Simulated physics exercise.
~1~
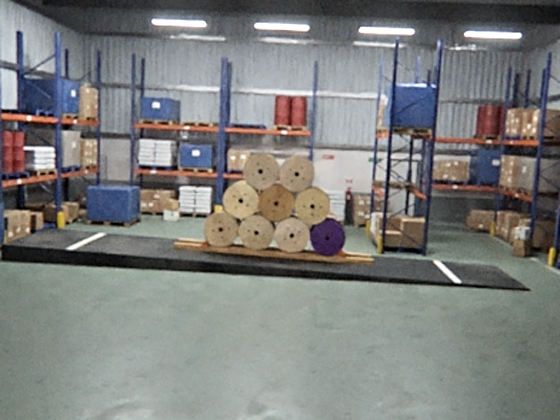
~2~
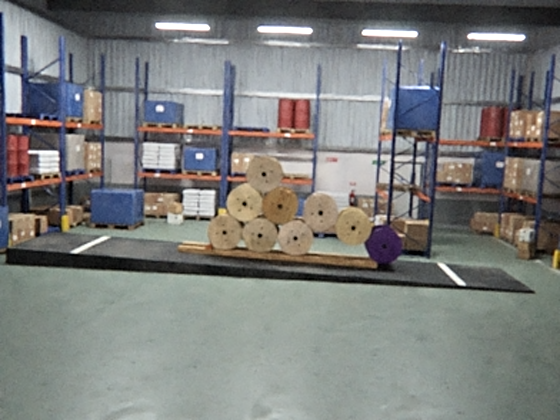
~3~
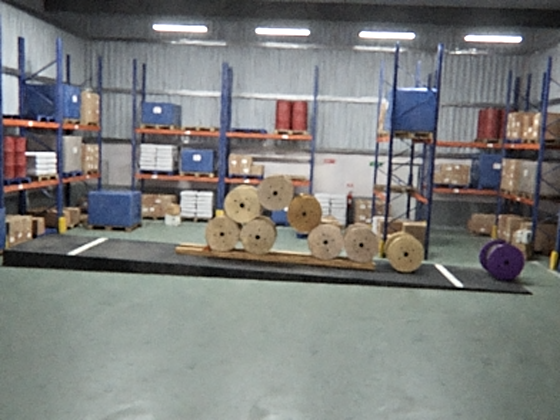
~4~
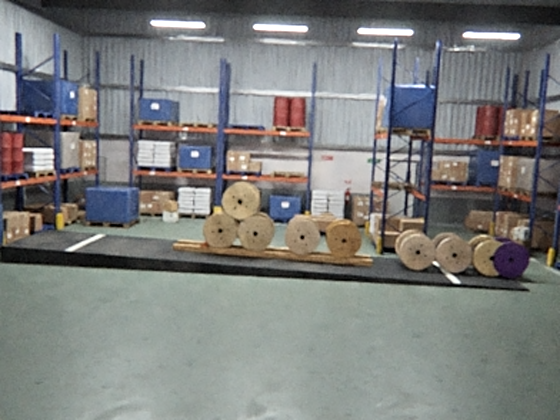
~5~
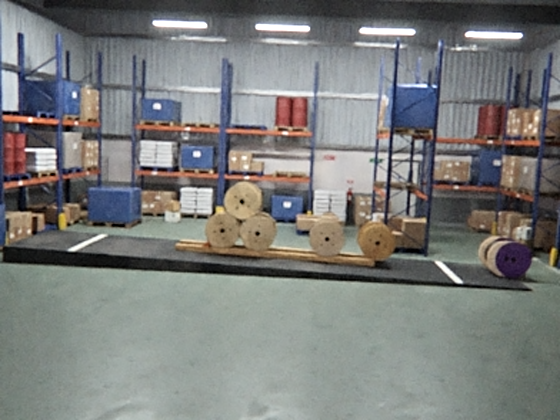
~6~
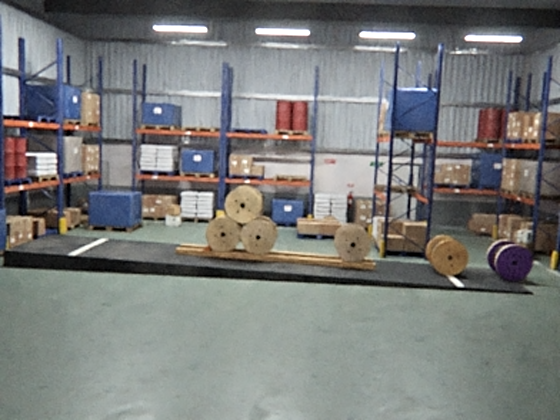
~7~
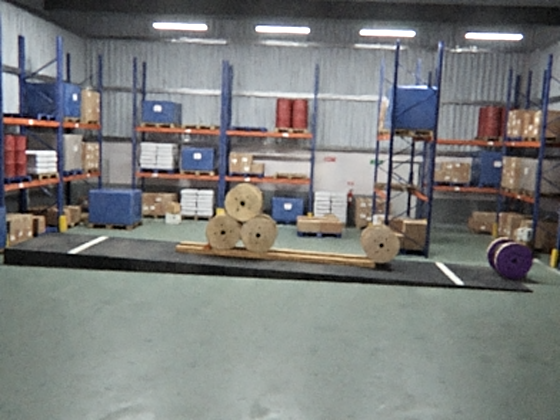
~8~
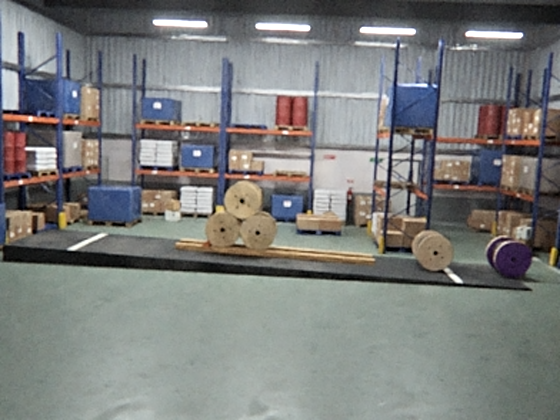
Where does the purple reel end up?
It ends up off the bearers at the far right, beyond the right white line.
A stack of tan cable reels with a single purple one at its lower right sits on wooden bearers across a dark, gently sloping pad in a warehouse, seen from the front by a slightly swaying camera. Blue and orange racks of boxes and red drums stand behind. The purple reel rolls right off the bearers and over the right white line, and the stack slumps after it. More tan reels follow in turn, several gathering beside the purple one. At the end three reels remain piled on the left of the bearers, while another is near the right line.
